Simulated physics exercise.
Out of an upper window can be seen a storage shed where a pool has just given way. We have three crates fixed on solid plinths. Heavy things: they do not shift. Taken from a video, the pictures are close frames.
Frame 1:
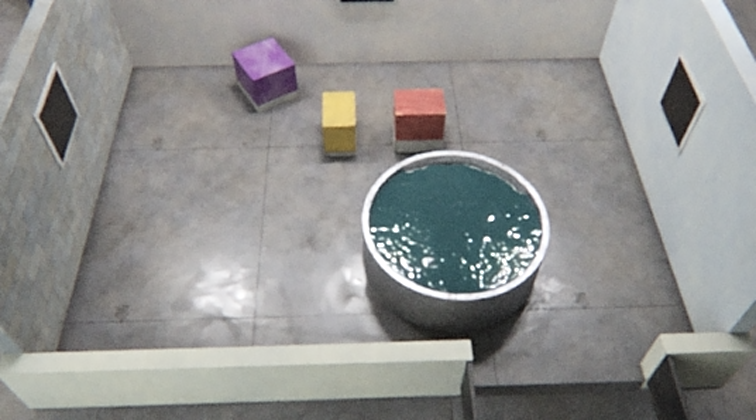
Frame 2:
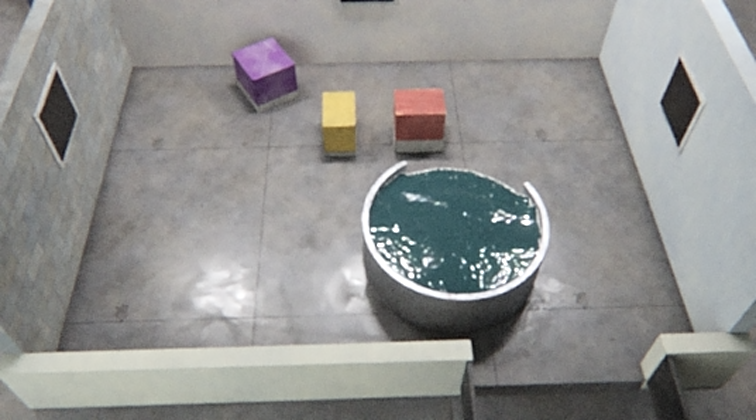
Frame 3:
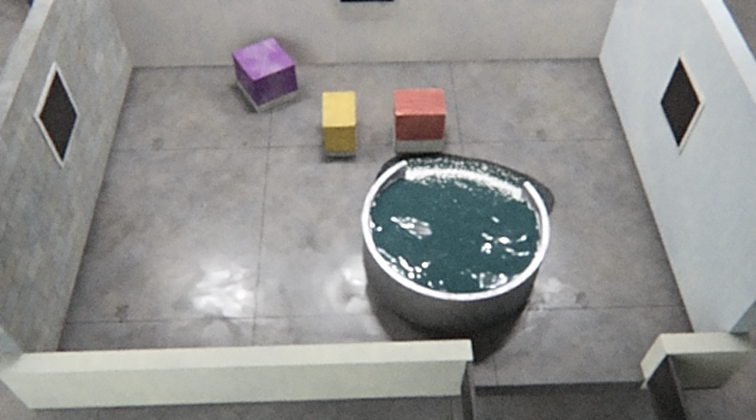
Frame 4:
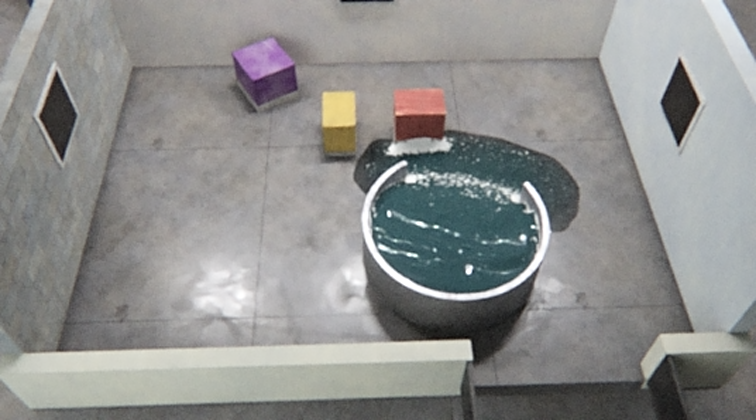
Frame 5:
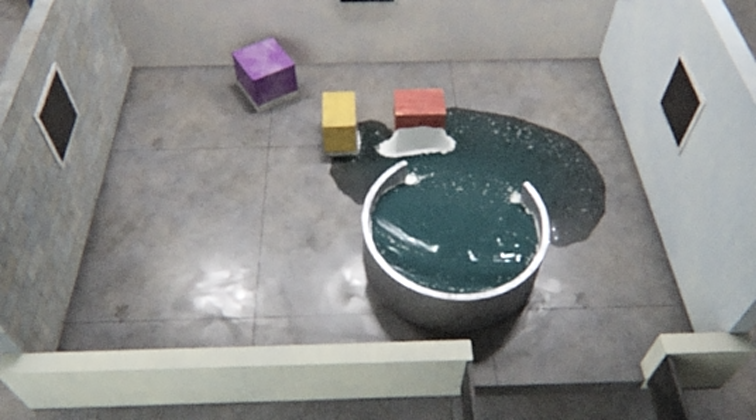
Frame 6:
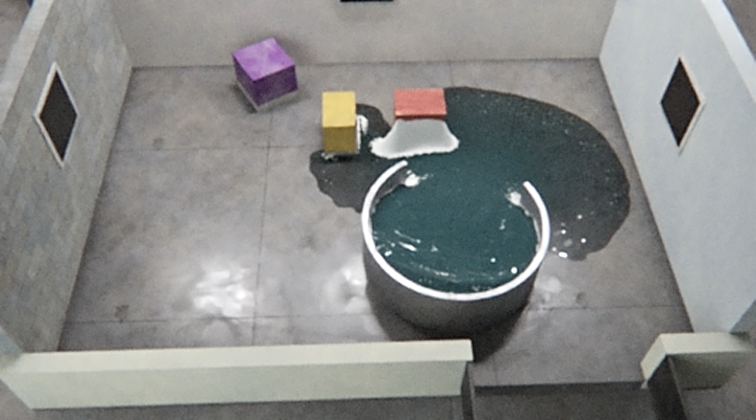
Round pool giving way at its far side, dark water spreading across the grey floor around the red and yellow blocks.
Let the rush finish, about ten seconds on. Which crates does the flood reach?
As I see it, the purple crate is caught by the water; the red crate is caught by the water; the yellow crate is caught by the water.
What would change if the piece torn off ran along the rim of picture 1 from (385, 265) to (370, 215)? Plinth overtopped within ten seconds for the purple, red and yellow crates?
Purple crate is reached; red crate is not reached; yellow crate is reached.
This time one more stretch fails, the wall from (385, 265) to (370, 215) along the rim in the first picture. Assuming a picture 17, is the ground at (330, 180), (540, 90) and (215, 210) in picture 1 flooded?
In order: Spared, spared, swamped.
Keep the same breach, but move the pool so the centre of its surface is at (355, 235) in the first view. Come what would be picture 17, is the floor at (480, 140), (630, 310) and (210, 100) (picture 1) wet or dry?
As listed: Covered, no water, flooded.
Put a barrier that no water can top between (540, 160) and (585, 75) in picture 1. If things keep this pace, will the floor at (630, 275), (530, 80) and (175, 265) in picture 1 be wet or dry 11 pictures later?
The first point comes out unwetted, the next inundated, the last unwetted.
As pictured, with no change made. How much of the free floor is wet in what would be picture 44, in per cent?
By my count, 85 percent.
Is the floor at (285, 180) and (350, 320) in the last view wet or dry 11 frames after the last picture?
The first place is inundated and the second is spared.
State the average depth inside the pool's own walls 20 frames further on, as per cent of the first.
22 percent or so.
A moment on, water covers 30 % of the floor; the purple crate not reached, the red crate water round its plinth, the yellow crate water round its plinth.
Next, water covers 45 % of the floor; the purple crate water round its plinth, the red crate water round its plinth, the yellow crate water round its plinth.
Then, water covers 60 % of the floor; the purple crate water round its plinth, the red crate water round its plinth, the yellow crate water round its plinth.
Later, water covers 85 % of the floor; the purple crate water round its plinth, the red crate water round its plinth, the yellow crate water round its plinth.
In the end, water covers 100 % of the floor; the purple crate was topped, the red crate was topped, the yellow crate was topped.
